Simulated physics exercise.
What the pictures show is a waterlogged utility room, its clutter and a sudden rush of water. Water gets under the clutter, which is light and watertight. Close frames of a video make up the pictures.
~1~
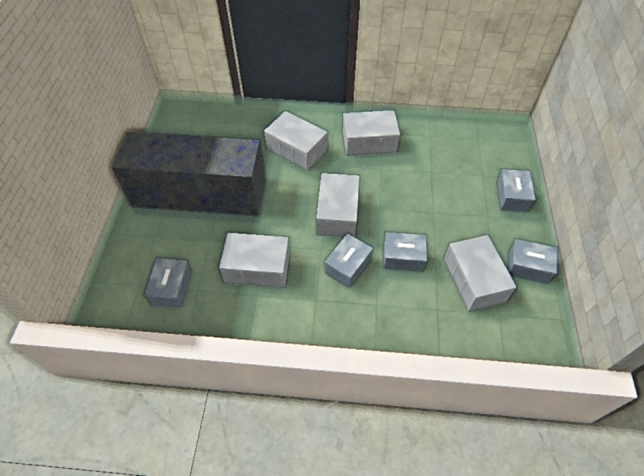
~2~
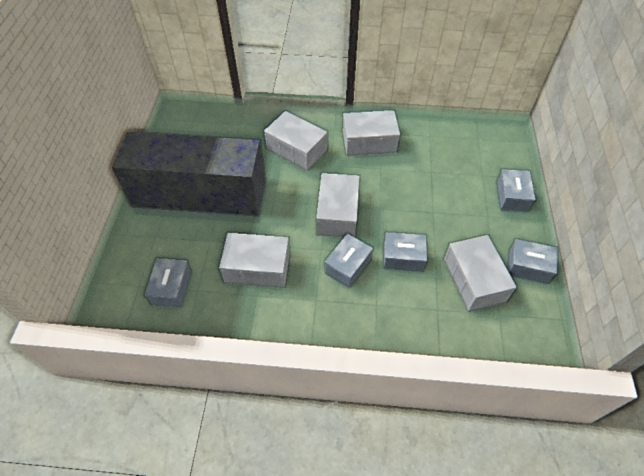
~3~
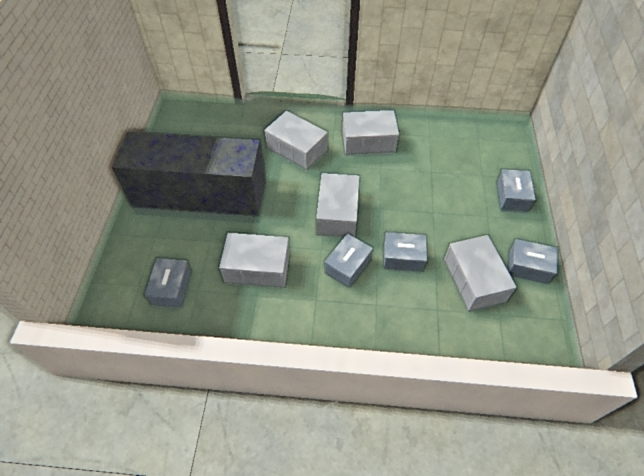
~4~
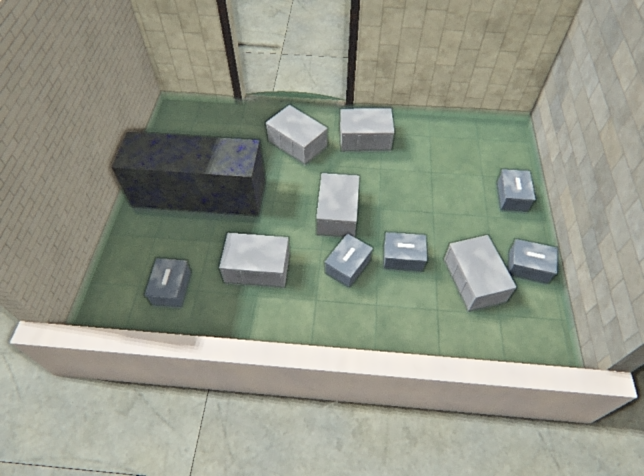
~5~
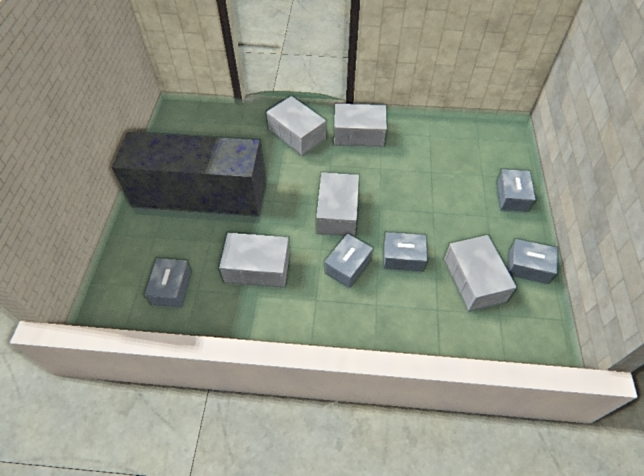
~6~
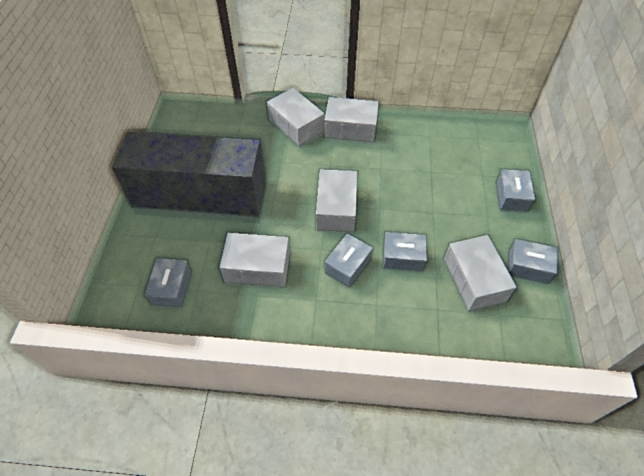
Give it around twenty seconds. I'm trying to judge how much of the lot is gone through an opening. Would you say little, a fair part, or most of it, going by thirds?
I'd say a fair part - one to two thirds.
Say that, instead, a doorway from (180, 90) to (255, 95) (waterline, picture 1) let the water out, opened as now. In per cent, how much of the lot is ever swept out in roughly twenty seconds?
Roughly 30 %.
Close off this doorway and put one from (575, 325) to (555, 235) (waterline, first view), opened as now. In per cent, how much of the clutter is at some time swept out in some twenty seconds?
70 %.
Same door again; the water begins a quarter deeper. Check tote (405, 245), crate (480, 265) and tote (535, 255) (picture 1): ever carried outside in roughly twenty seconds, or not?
In that order: Swept away, remains, remains.
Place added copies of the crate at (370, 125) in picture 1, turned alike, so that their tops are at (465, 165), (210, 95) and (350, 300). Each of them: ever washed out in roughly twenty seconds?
The three, in sequence: Departs, departs and remains behind.
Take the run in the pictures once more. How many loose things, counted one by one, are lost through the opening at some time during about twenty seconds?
By my count, 5.
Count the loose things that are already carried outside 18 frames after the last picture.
Count: 3.
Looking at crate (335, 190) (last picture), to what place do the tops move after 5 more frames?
Estimated position: Roughly (322, 156).
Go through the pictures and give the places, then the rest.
A crate at (296, 131) floats; a crate at (371, 124) floats; 0 of 10 have shifted, in the first picture.
A crate at (296, 131) floats; a crate at (371, 124) floats; 0 of 10 have shifted, in the second picture.
A crate at (296, 131) floats; a crate at (371, 123) floats; 0 of 10 have shifted, in the third picture.
A crate at (297, 125) floats, close to its start; a crate at (367, 121), afloat, close to its start; 2 of 10 have shifted, in the fourth picture.
A crate at (296, 116), afloat, close to its start; a crate at (361, 116), afloat, close to its start; 2 of 10 have shifted, in the fifth picture.
A crate at (295, 108), afloat, a stride from its start; a crate at (352, 111), afloat, a stride from its start; 3 of 10 have shifted, in the sixth picture.
A moment on, 2 of 10 are out; 8 afloat.
Next, 3 of 10 are out; 7 afloat.
Later, 5 of 10 are out; 5 afloat.
In the end, 5 of 10 are out; 5 afloat.
